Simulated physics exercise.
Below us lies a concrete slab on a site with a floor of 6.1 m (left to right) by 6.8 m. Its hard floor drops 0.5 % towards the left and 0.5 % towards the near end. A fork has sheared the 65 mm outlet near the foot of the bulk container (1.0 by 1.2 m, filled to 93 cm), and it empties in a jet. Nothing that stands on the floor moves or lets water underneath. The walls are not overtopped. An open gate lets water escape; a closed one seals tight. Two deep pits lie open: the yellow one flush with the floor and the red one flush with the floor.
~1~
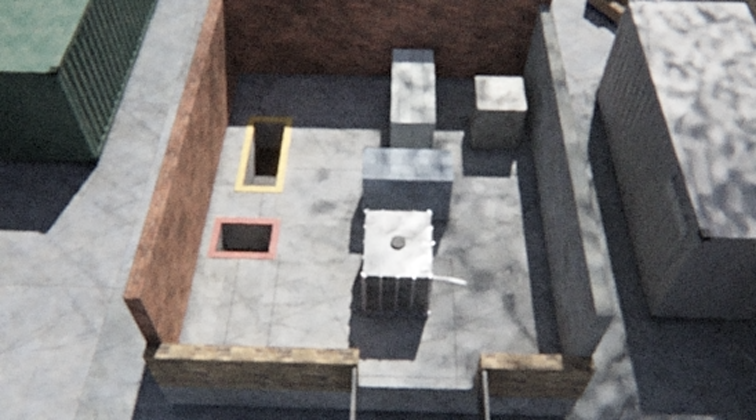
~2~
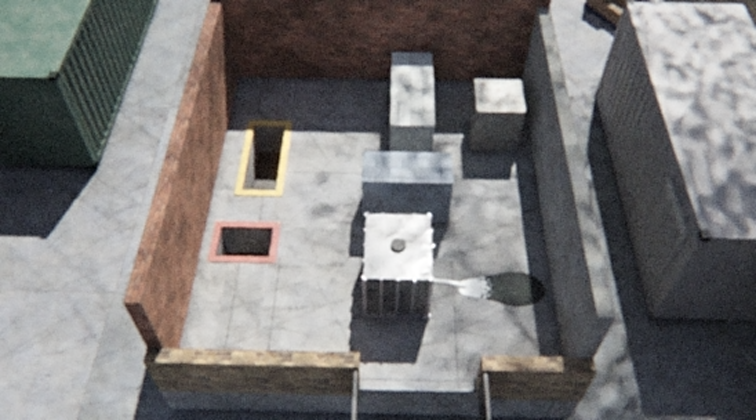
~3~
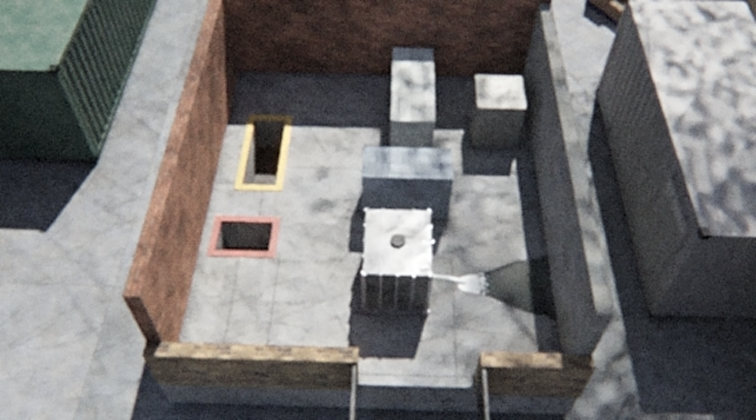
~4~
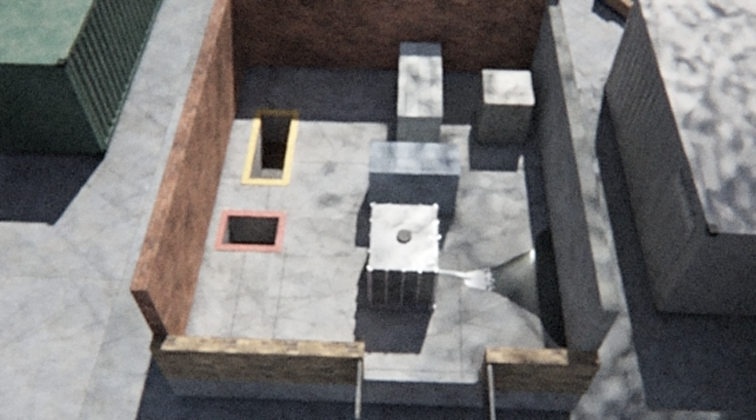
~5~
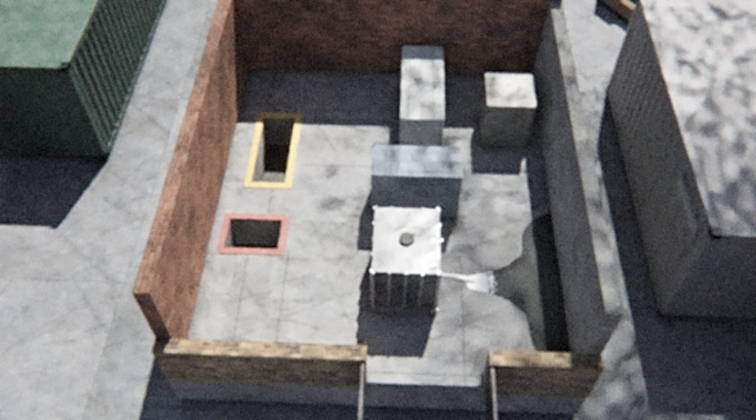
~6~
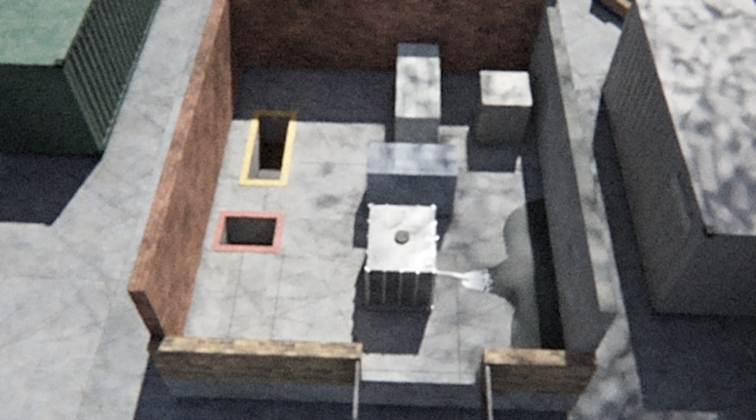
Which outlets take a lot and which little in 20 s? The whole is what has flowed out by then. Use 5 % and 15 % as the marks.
Shares: The gate opening takes from 5 to 15 %; the yellow pit takes under 5 %; the red pit takes less than 5 %.
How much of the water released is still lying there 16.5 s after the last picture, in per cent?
About 88 per cent.
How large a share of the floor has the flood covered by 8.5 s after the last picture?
Near 30 per cent is wet.
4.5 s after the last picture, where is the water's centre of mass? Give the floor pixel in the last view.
At about (508, 281).
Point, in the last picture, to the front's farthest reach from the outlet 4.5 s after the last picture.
Around (533, 170).
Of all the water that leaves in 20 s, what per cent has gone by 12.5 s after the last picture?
About 60 per cent.
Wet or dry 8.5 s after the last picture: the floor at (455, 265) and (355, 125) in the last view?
In turn: Flooded, dry.
Then, 1.5 s after the last picture water covers 10 % of the floor and is deepest (6 cm) near (548, 283); gone so far, the gate opening 0 %, the yellow pit 0 %, the red pit 0 %.
Then, 4.5 s after the last picture water covers 20 % of the floor and is deepest (6 cm) near (548, 283); gone so far, the gate opening 0 %, the yellow pit 0 %, the red pit 0 %.
Then, 8.5 s after the last picture water covers 30 % of the floor and is deepest (5 cm) near (548, 283); gone so far, the gate opening 3 %, the yellow pit 0 %, the red pit 0 %.
Then, 12.5 s after the last picture water covers 40 % of the floor and is deepest (5 cm) near (548, 283); gone so far, the gate opening 7 %, the yellow pit 0 %, the red pit 0 %.
Then, 16.5 s after the last picture water covers 45 % of the floor and is deepest (5 cm) near (548, 283); gone so far, the gate opening 12 %, the yellow pit 0 %, the red pit 0 %.
